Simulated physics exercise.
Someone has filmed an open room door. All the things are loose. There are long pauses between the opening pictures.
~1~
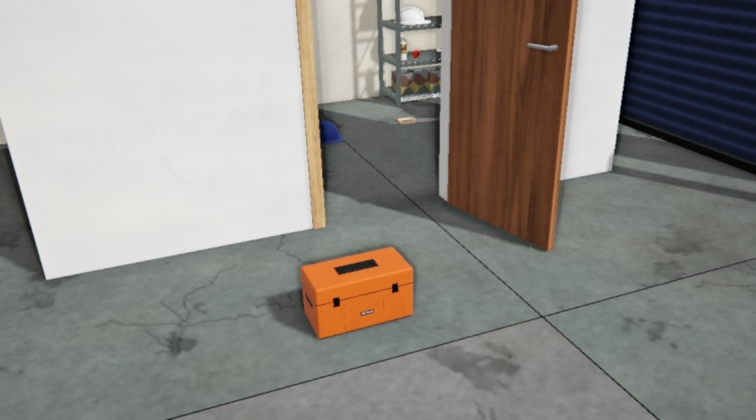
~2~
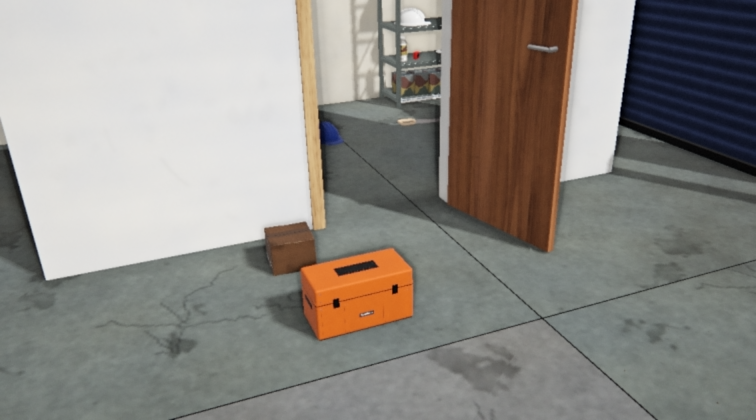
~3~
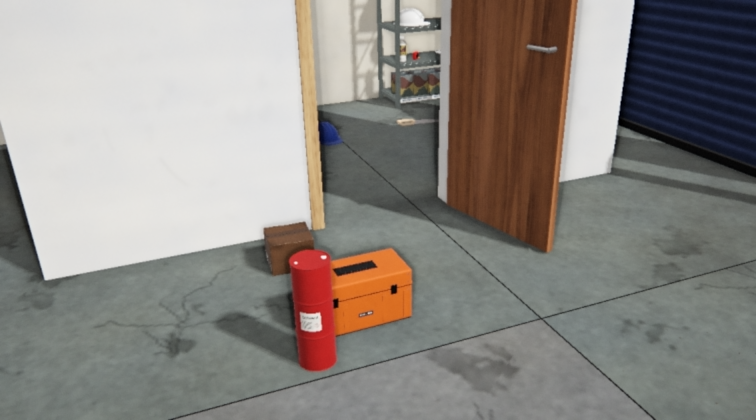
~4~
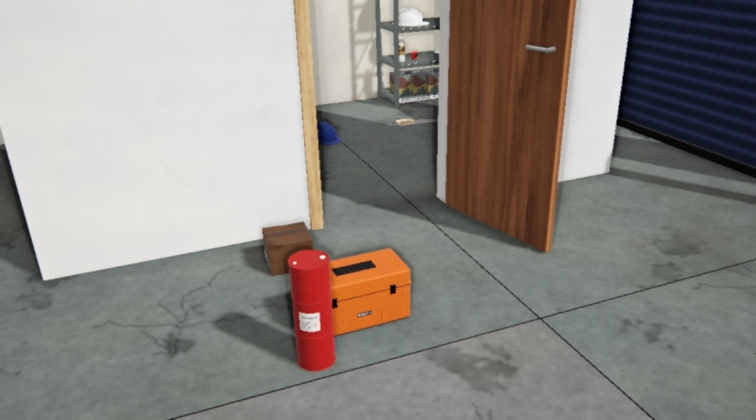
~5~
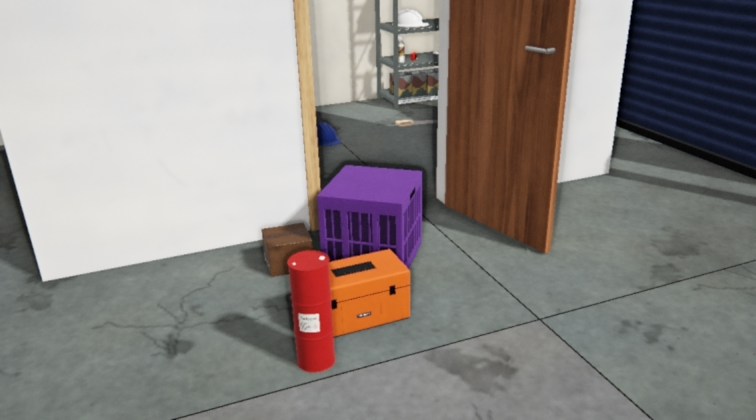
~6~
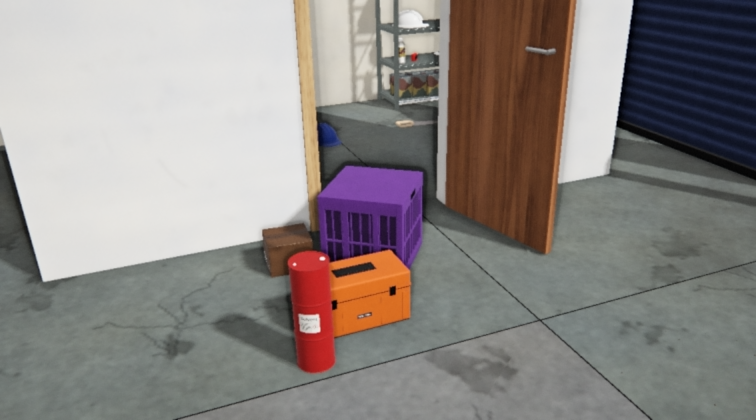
A wooden door stands wide open between white wall panels on a stained grey concrete floor, seen from slightly above, with shelving beyond it and a dark blue shutter at right. An orange toolbox sits before the doorway, then a small brown box appears behind it at left, a red canister in front, and a purple crate behind. Nothing visibly travels, and the door and view stay practically still.
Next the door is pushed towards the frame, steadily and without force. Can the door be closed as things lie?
Outcome: The door is blocked.
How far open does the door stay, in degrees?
About 50°.
Then, 0.40 s past the last view, open by 94°.
Then, 0.70 s past the last view, open by 77°.
Then, 0.90 s past the last view, open by 64°.
Then, 1.10 s past the last view, open by 51°.
Finally, open by 49°; all 4 still in place. Final places as the last picture's camera would see them, purple chest near (370, 221).
